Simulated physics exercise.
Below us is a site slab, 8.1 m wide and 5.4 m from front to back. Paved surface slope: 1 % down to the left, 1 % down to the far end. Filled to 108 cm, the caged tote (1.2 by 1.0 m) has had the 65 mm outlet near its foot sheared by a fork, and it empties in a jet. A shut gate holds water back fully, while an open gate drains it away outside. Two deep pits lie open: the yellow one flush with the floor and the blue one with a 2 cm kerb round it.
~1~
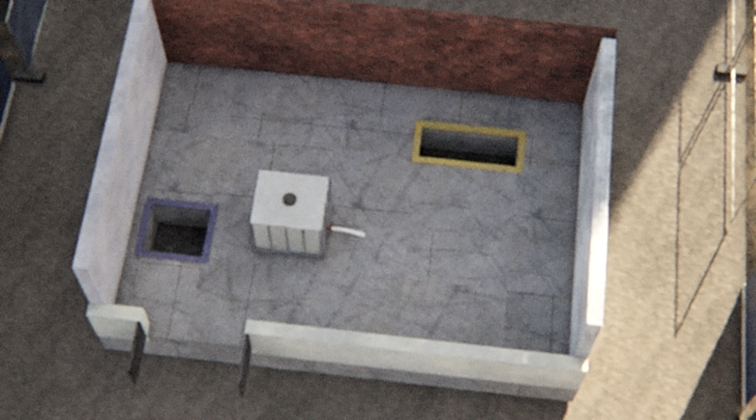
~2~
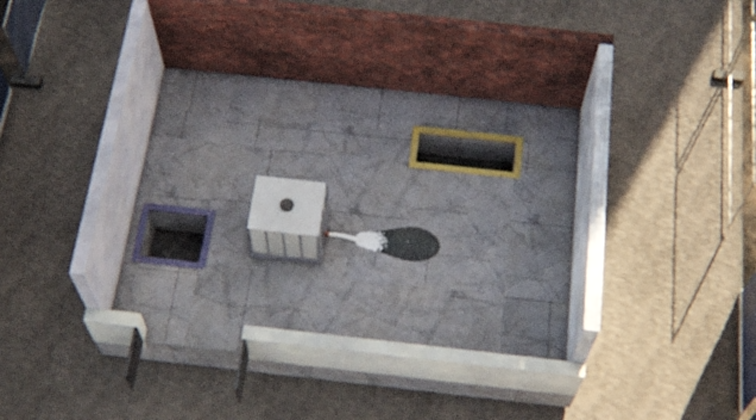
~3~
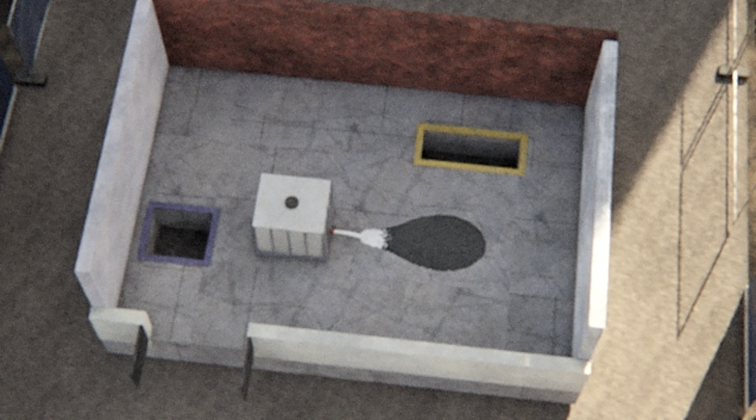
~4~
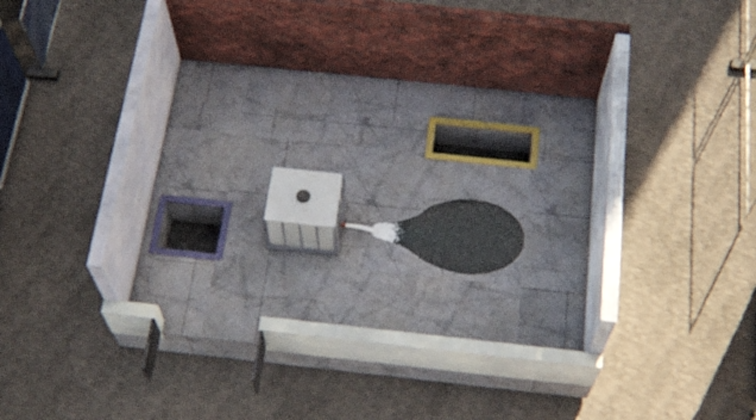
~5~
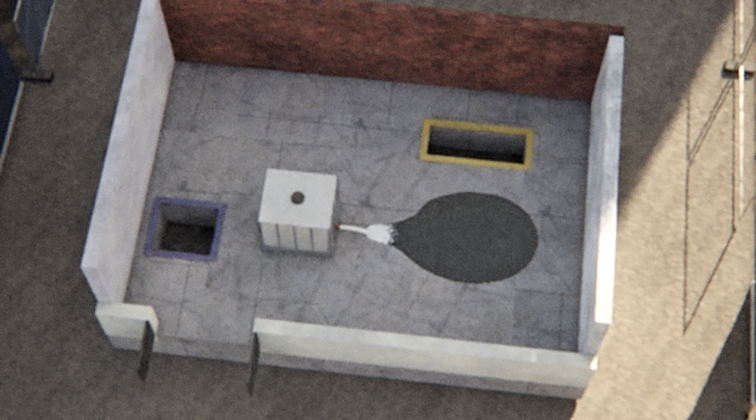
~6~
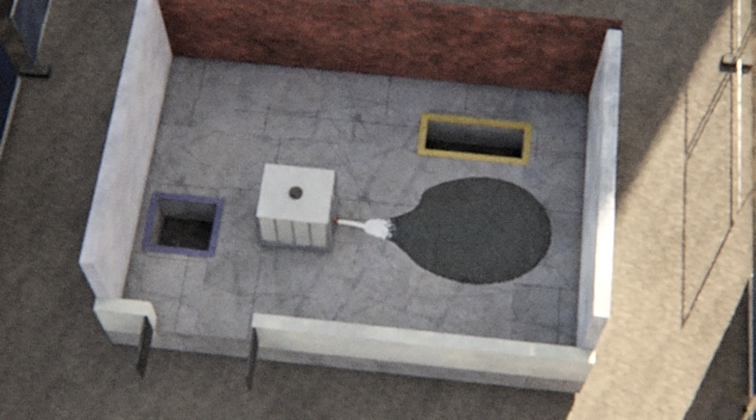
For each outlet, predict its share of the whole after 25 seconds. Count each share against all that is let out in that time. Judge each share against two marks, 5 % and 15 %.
Against the marks, the gateway gets under 5 %; the yellow pit gets above 15 %; the blue pit gets less than 5 %.
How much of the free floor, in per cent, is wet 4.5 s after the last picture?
About 20 percent of the floor.
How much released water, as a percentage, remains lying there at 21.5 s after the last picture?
I'd put what remains at some 66 per cent.
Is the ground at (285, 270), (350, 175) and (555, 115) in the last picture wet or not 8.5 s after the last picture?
Bone dry, bone dry, soaked.
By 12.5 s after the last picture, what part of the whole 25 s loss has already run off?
About 45 %.
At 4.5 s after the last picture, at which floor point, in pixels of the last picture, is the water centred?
I'd put it at around pixel (496, 223).
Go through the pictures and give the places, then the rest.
The jet has just started at (342, 230); the ground is still dry, in the first frame.
The jet leaves at (339, 235); the sheet reaches (438, 244), 2.1 m away, and wets 0.6 m2, in the second frame.
The jet leaves at (344, 233); the sheet reaches (483, 240), 2.8 m away, and wets 1.5 m2, in the third frame.
The jet leaves at (356, 226); the sheet reaches (521, 233), 3.3 m away, and wets 2.3 m2, in the fourth frame.
From the spout at (350, 228) the water has spread over 3.1 m2; its tip is at (536, 234), and it is 0.9 cm deep on average, in the fifth frame.
From the spout at (348, 223) the water has spread over 4.0 m2; its tip is at (548, 220), and it is 0.9 cm deep on average, in the sixth frame.
Then, 1.5 s after the last picture water covers 15 % of the floor and is deepest (2 cm) near (375, 227); gone so far, the gateway 0 %, the yellow pit 0 %, the blue pit 0 %.
Then, 4.5 s after the last picture water covers 20 % of the floor and is deepest (2 cm) near (375, 227); gone so far, the gateway 0 %, the yellow pit 2 %, the blue pit 0 %.
Then, 8.5 s after the last picture water covers 25 % of the floor and is deepest (3 cm) near (375, 227); gone so far, the gateway 0 %, the yellow pit 8 %, the blue pit 0 %.
Then, 12.5 s after the last picture water covers 30 % of the floor and is deepest (2 cm) near (375, 227); gone so far, the gateway 0 %, the yellow pit 15 %, the blue pit 0 %.
Then, 21.5 s after the last picture water covers 40 % of the floor and is deepest (2 cm) near (375, 227); gone so far, the gateway 0 %, the yellow pit 34 %, the blue pit 0 %.
